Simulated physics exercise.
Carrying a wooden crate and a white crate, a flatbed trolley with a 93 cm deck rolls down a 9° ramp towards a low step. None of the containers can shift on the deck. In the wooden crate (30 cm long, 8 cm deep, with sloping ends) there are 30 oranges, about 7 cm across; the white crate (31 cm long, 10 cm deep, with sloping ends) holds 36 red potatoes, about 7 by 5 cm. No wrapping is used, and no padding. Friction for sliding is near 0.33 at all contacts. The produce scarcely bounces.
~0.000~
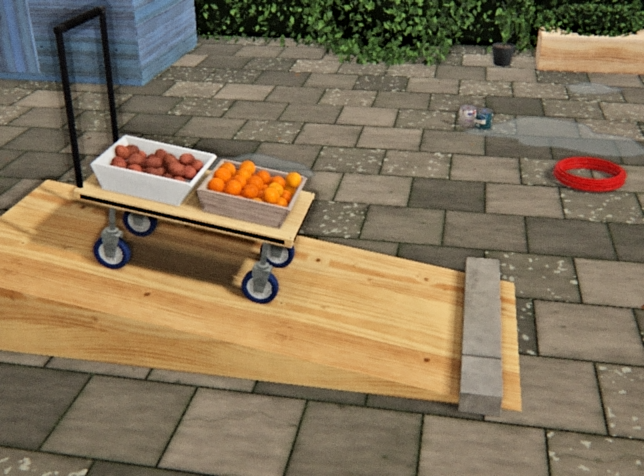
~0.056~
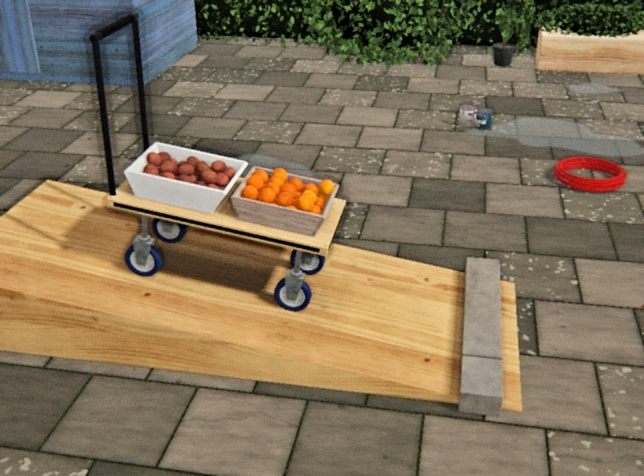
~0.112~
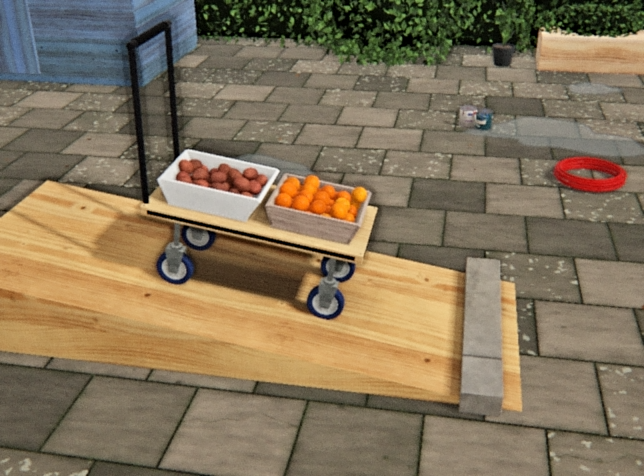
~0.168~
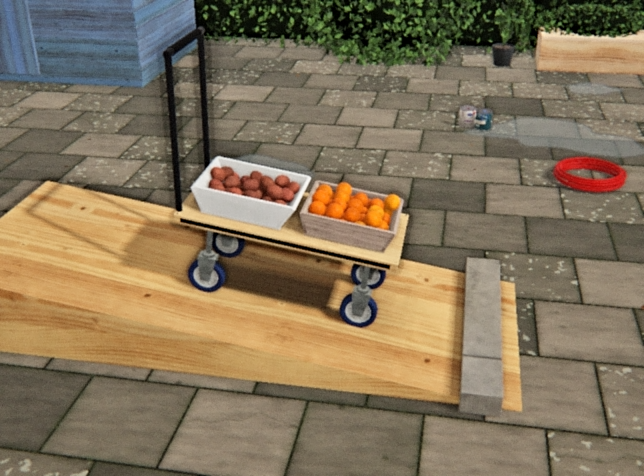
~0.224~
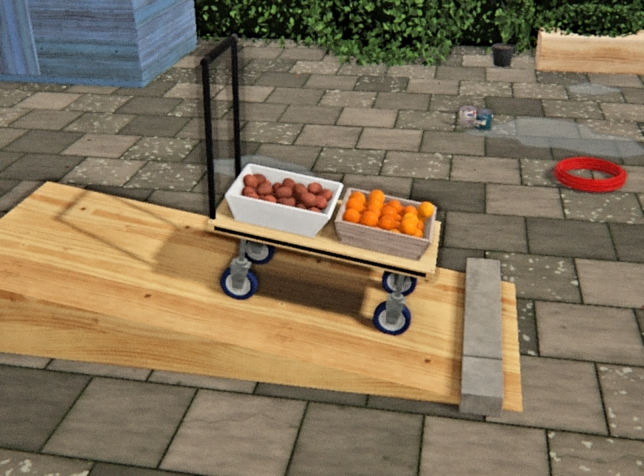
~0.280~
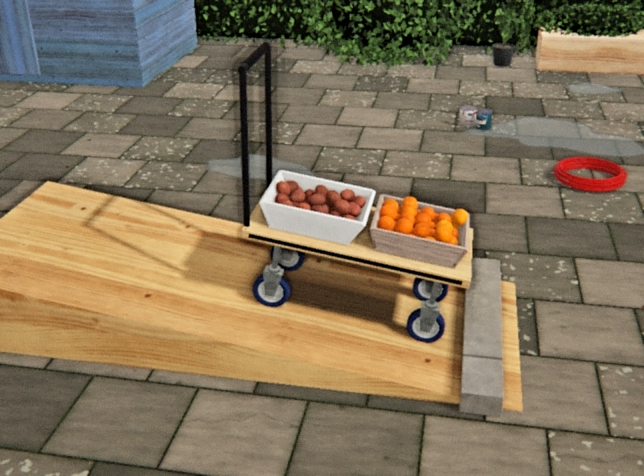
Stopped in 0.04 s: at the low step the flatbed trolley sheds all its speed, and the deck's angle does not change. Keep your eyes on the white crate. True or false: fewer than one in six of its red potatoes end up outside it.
False.
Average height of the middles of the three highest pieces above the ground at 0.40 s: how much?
Roughly 64 centimetres.
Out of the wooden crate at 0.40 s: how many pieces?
Out by then, roughly: Wooden crate 2.
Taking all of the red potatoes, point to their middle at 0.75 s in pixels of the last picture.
Middle: About (367, 216) px.
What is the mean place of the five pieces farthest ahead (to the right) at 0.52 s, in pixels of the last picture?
I'd put their middle close to (535, 238).
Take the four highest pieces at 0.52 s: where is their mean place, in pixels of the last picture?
I'd put it at about (379, 183).
After 0.30 s, contact.
After 0.40 s, wooden crate 28 in, 2 out and white crate 36 in, 0 out.
After 0.52 s, wooden crate 22 in, 8 out and white crate 30 in, 6 out.
After 0.75 s, wooden crate 21 in, 9 out and white crate 27 in, 9 out.
Final count (at 1.25 s), wooden crate 20 in, 10 out and white crate 27 in, 9 out. Asked share, 9 of 36, 25 per cent.
